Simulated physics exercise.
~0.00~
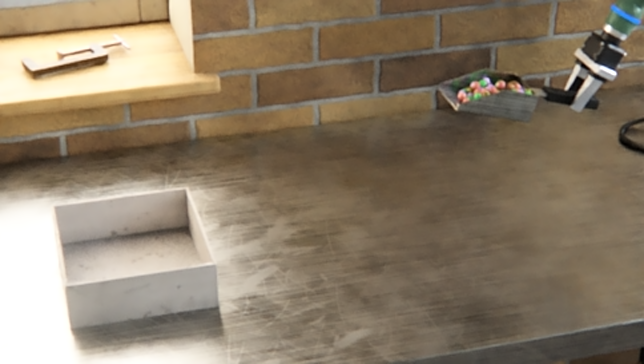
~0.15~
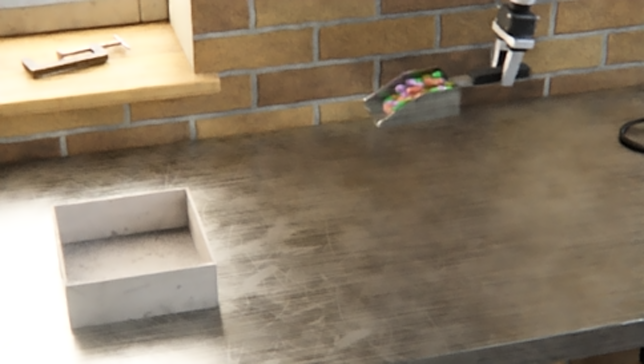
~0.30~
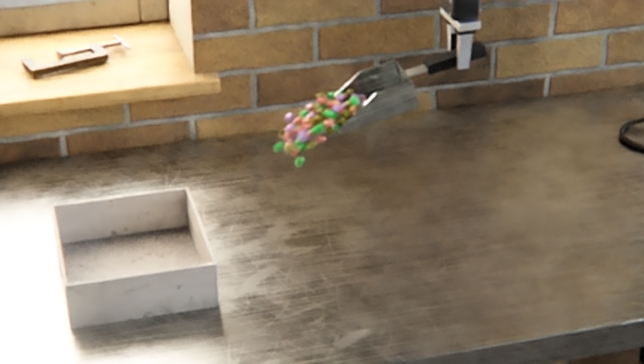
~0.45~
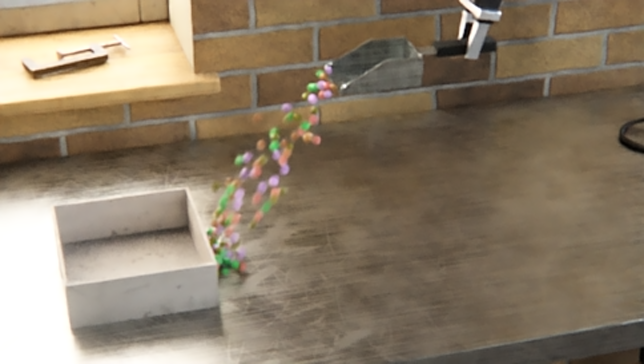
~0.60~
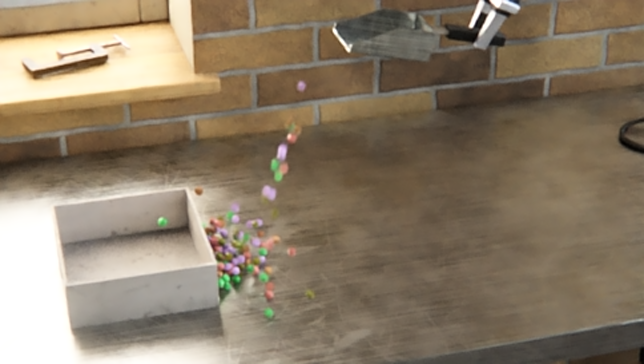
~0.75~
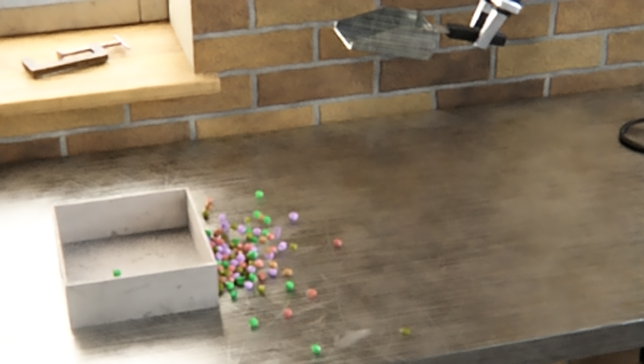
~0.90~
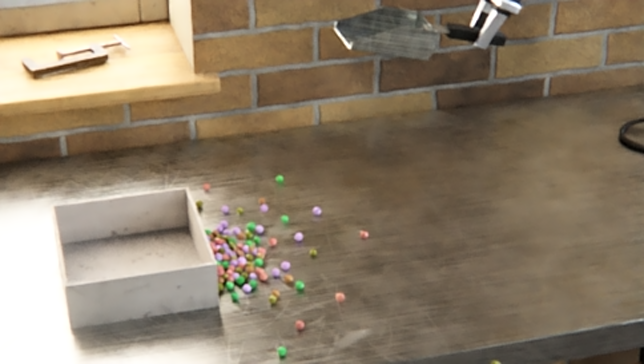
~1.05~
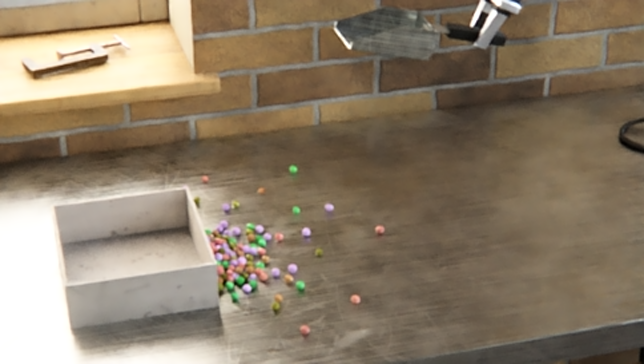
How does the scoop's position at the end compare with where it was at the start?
At the end the scoop is farther to the left and higher up, held in front of the brick wall, than it was at the start.
